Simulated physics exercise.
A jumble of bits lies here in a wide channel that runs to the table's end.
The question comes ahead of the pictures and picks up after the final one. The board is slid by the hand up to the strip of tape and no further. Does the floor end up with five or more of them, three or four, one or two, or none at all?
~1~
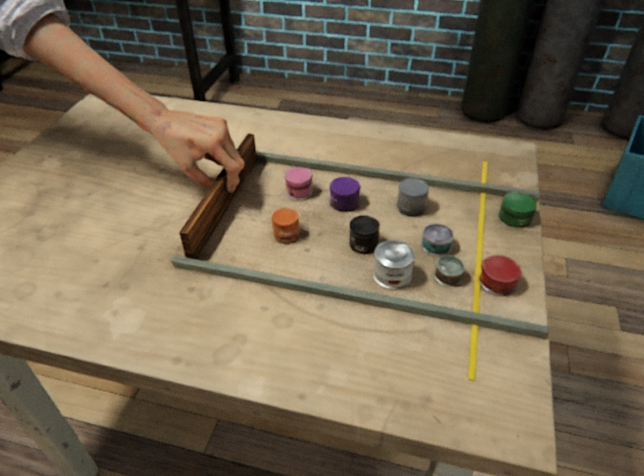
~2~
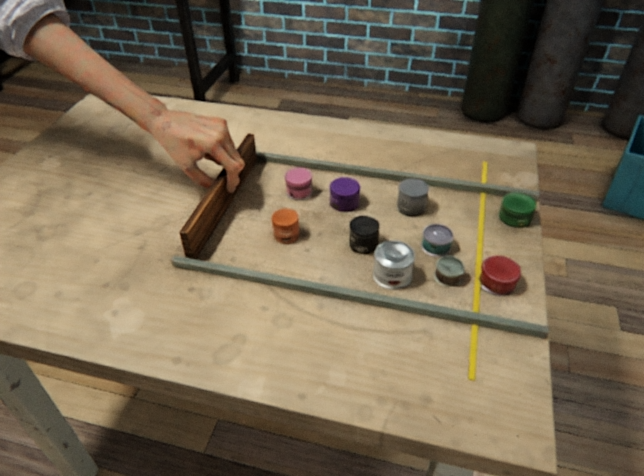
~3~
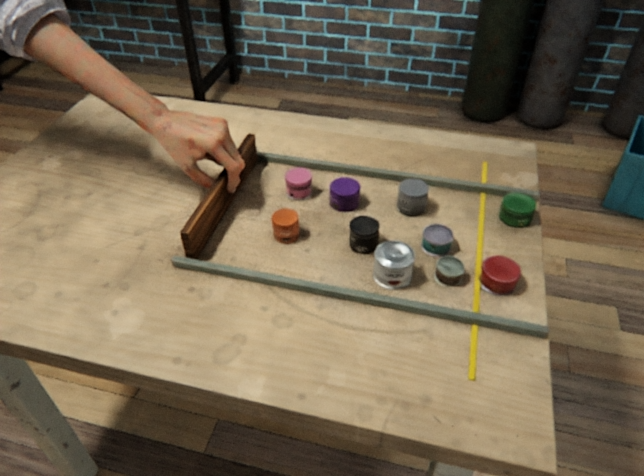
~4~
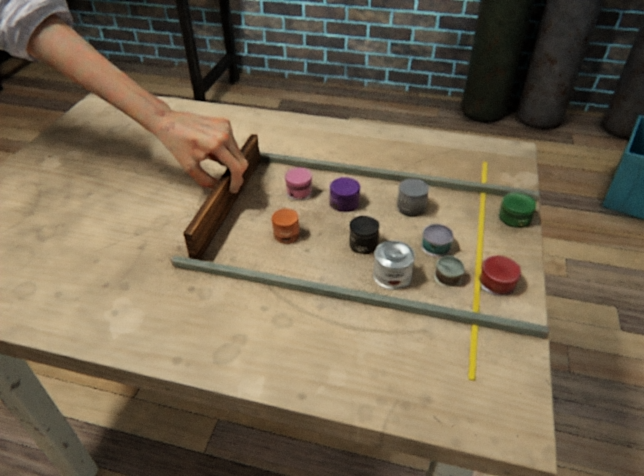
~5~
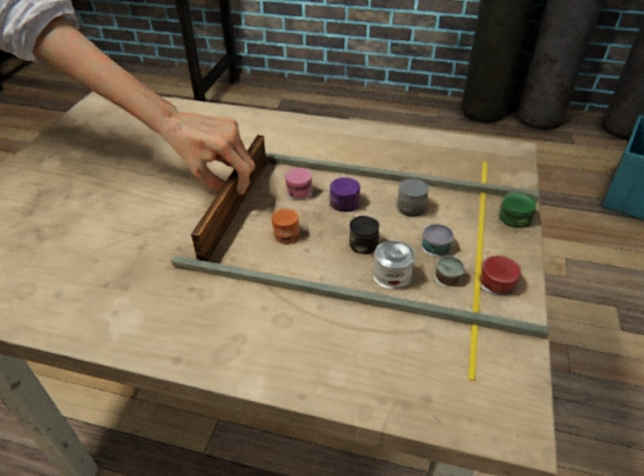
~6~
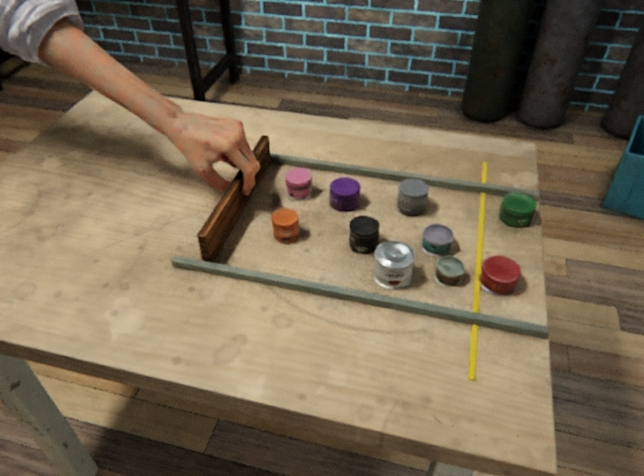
The edge claims one or two.
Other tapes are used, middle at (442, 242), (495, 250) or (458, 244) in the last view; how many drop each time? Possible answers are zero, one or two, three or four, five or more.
Taking the places one by one, it comes to not one; one to two; zero.
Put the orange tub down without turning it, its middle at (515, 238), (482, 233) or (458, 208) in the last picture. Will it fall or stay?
Place by place, it holds its place, holds its place, holds its place.
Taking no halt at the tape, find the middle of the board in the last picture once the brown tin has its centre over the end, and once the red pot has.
Near (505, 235) in the first case, near (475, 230) in the other.
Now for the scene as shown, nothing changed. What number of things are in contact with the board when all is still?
It's touching 4 at the end.
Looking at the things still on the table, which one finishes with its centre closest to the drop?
That's the green tub.
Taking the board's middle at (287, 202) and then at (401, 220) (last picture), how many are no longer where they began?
First 2, then 7.
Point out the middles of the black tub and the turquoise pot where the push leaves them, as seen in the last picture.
The black tub comes to rest at (519, 254), and the turquoise pot comes to rest at (530, 238).
Early on, none off yet; green tub at rest near (517, 210); red pot at rest near (499, 275); brown tin at rest near (449, 272).
Finally, the number that fall off is one or two; lost, red pot.
